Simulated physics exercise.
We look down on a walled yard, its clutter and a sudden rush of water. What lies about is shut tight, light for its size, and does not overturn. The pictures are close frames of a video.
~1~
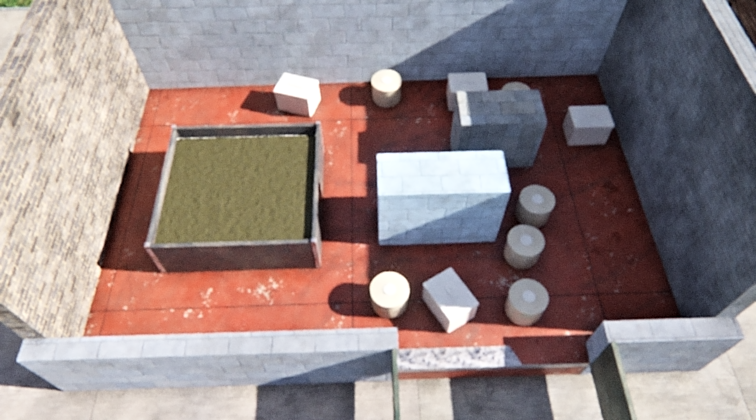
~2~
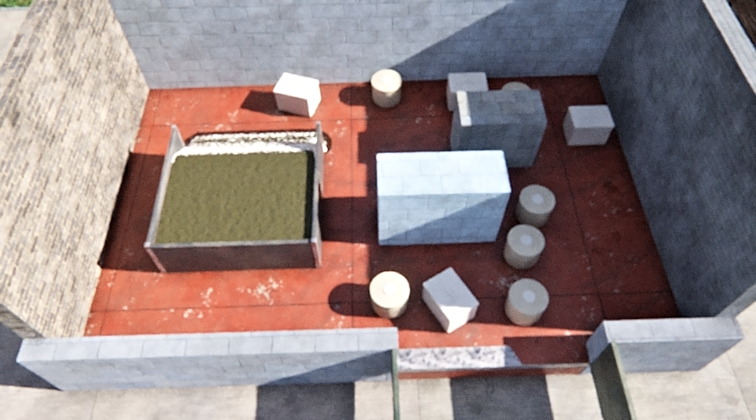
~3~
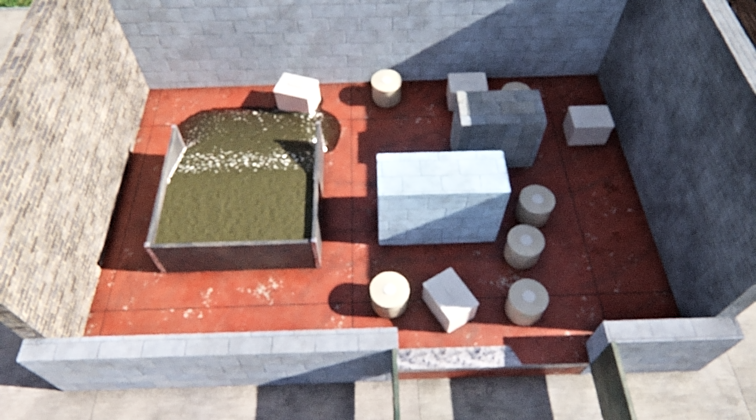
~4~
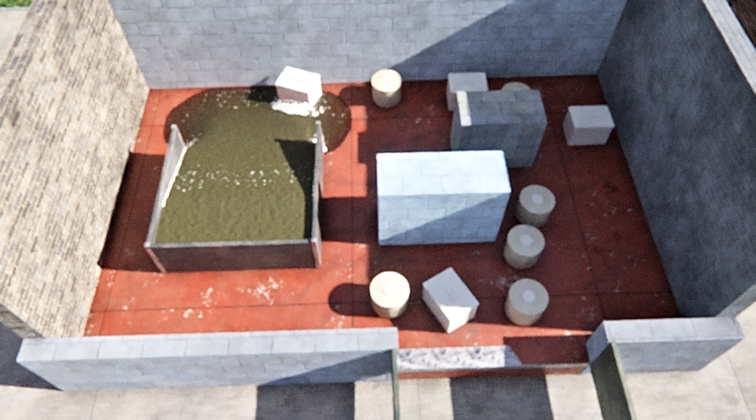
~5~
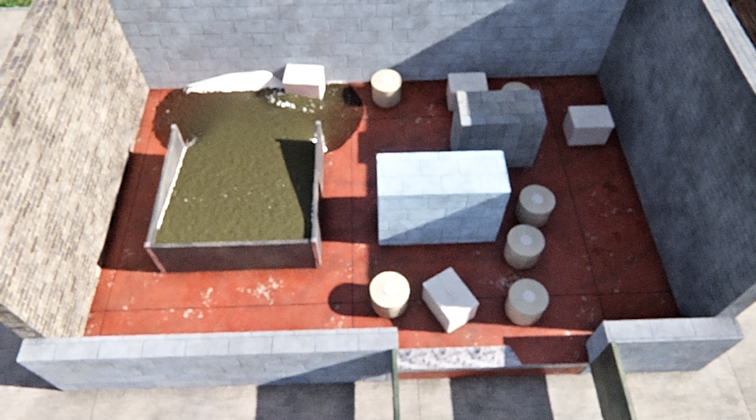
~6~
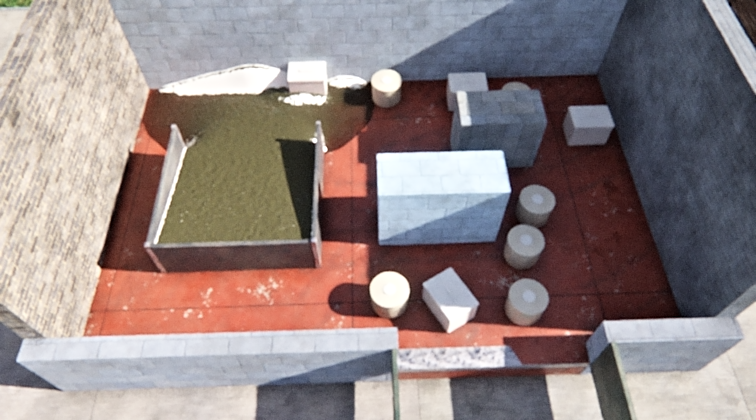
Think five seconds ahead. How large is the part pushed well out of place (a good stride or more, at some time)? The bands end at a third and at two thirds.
It is from one to two thirds.
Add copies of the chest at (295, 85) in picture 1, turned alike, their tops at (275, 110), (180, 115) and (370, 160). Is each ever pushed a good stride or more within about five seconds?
In turn: Moved that far, yes, short of that.
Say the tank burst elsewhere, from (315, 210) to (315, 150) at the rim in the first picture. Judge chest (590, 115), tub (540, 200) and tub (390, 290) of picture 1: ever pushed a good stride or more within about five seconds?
One after the other: Yes, short of that, pushed that far.
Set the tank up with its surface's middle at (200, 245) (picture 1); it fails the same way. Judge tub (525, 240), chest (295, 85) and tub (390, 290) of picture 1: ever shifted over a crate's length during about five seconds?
In that order: Never so far, moved that far, no.
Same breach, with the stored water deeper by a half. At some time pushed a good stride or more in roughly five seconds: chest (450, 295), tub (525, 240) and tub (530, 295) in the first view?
One after the other: Swept aside, never so far, short of that.
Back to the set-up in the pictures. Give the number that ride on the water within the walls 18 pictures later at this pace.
I count 4.
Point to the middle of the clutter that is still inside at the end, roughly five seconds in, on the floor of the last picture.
Around (520, 204).
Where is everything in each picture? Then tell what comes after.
A chest at (296, 86) rests on the ground; a chest at (468, 82), on the bottom; 0 of 10 have shifted, in the first picture.
A chest at (296, 86), on the bottom; a chest at (468, 82) rests on the ground; 0 of 10 have shifted, in the second picture.
A chest at (296, 85) rests on the ground; a chest at (468, 82), on the bottom; 0 of 10 have shifted, in the third picture.
A chest at (298, 79) rests on the ground, close to its start; a chest at (468, 82), on the bottom; 1 of 10 have shifted, in the fourth picture.
A chest at (303, 74) rests on the ground, close to its start; a chest at (468, 82), on the bottom; 1 of 10 have shifted, in the fifth picture.
A chest at (307, 71) rests on the ground, close to its start; a chest at (468, 82) rests on the ground; 1 of 10 have shifted, in the sixth picture.
A moment on, 0 of 10 are well off their spots; 1 afloat.
Next, 2 of 10 are well off their spots; 1 afloat.
Later, 4 of 10 are well off their spots; 4 afloat.
In the end, 5 of 10 are well off their spots, and 5 have been at some point; 4 afloat.
